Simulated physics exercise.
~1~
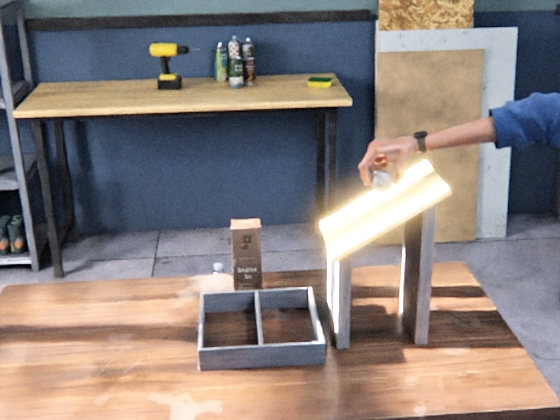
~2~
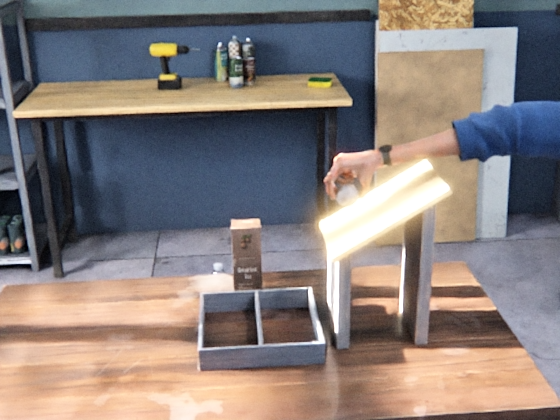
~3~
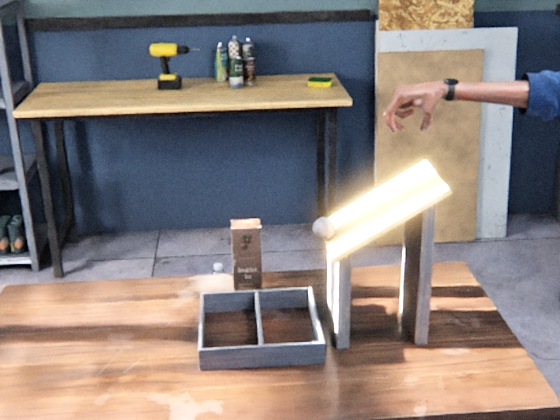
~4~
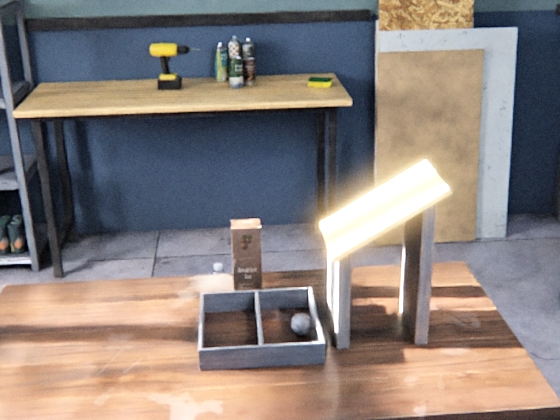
A hand releases a grey ball on a sloped board, and it drops into the tray's nearer bay.
